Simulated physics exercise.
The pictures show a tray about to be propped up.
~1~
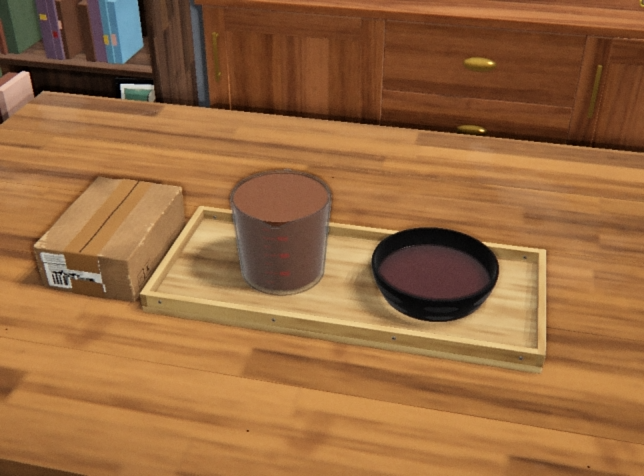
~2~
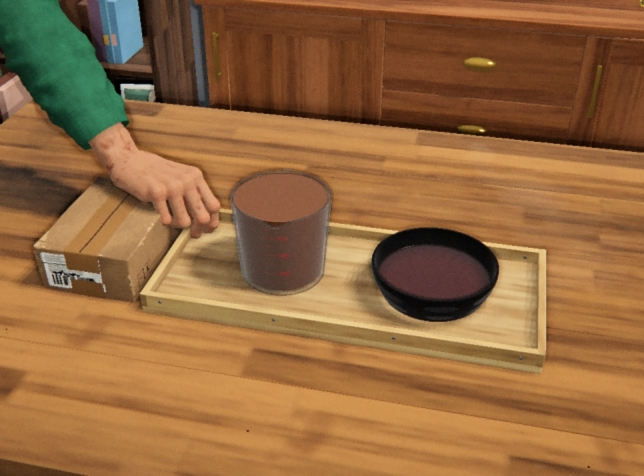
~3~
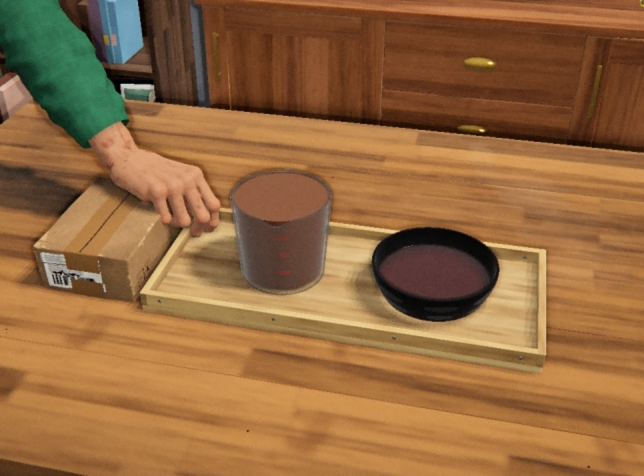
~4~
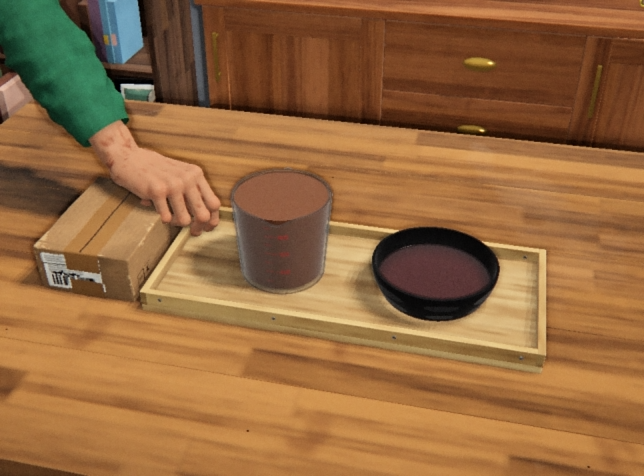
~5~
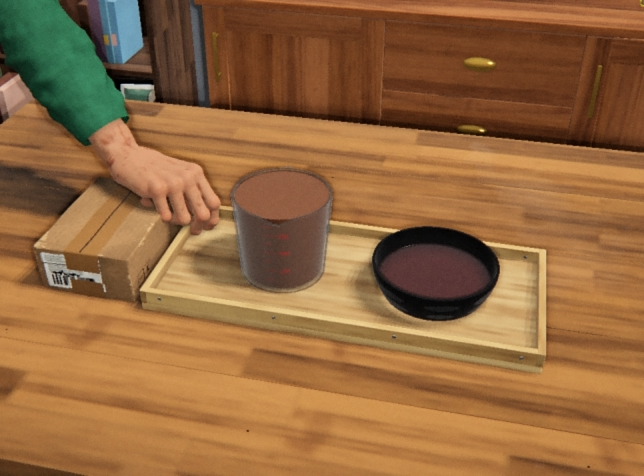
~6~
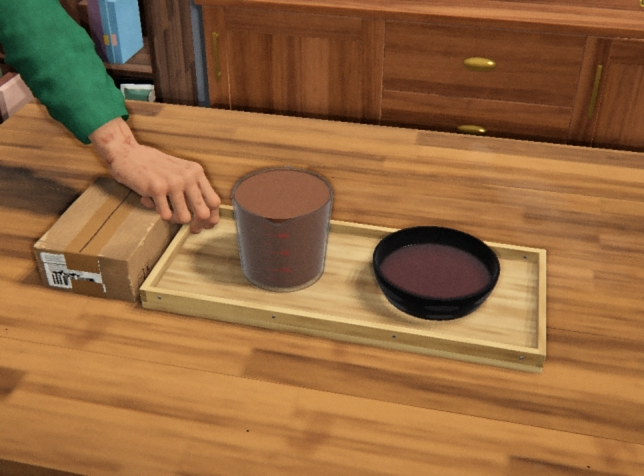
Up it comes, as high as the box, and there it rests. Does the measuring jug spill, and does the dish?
The measuring jug loses some; the dish holds.
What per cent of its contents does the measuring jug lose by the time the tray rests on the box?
Close to 6 %.
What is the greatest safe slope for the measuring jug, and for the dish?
About 6° and 20°.
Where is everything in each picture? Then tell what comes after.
In the first picture, the tray lies flat; measuring jug (282, 231) nearly full; dish (434, 275) about half full; box (84, 275).
The second picture shows a hand takes the end of the tray; measuring jug nearly full, surface at (281, 197); dish about half full, surface at (434, 277).
In the third picture, the end is rising; measuring jug (282, 230) nearly full; dish (434, 274) about half full.
In the fourth picture, the end has come up a little; measuring jug nearly full, surface at (282, 196); dish about half full, surface at (434, 276); box (84, 275).
The fifth picture shows slope near 1°; measuring jug (283, 229) nearly full; dish (434, 273) about half full.
The sixth picture shows the tray slopes by about 1°; measuring jug nearly full, surface at (283, 194); dish about half full, surface at (434, 275); box (84, 275).
Shortly, the tray slopes by about 5°; measuring jug, none is lost; dish, none is lost.
Then, the tray slopes by about 10°; measuring jug, it has lost some; dish, none is lost.
At the finish, the tray slopes by about 9°, resting on the box; measuring jug, it has lost some; dish, none is lost.
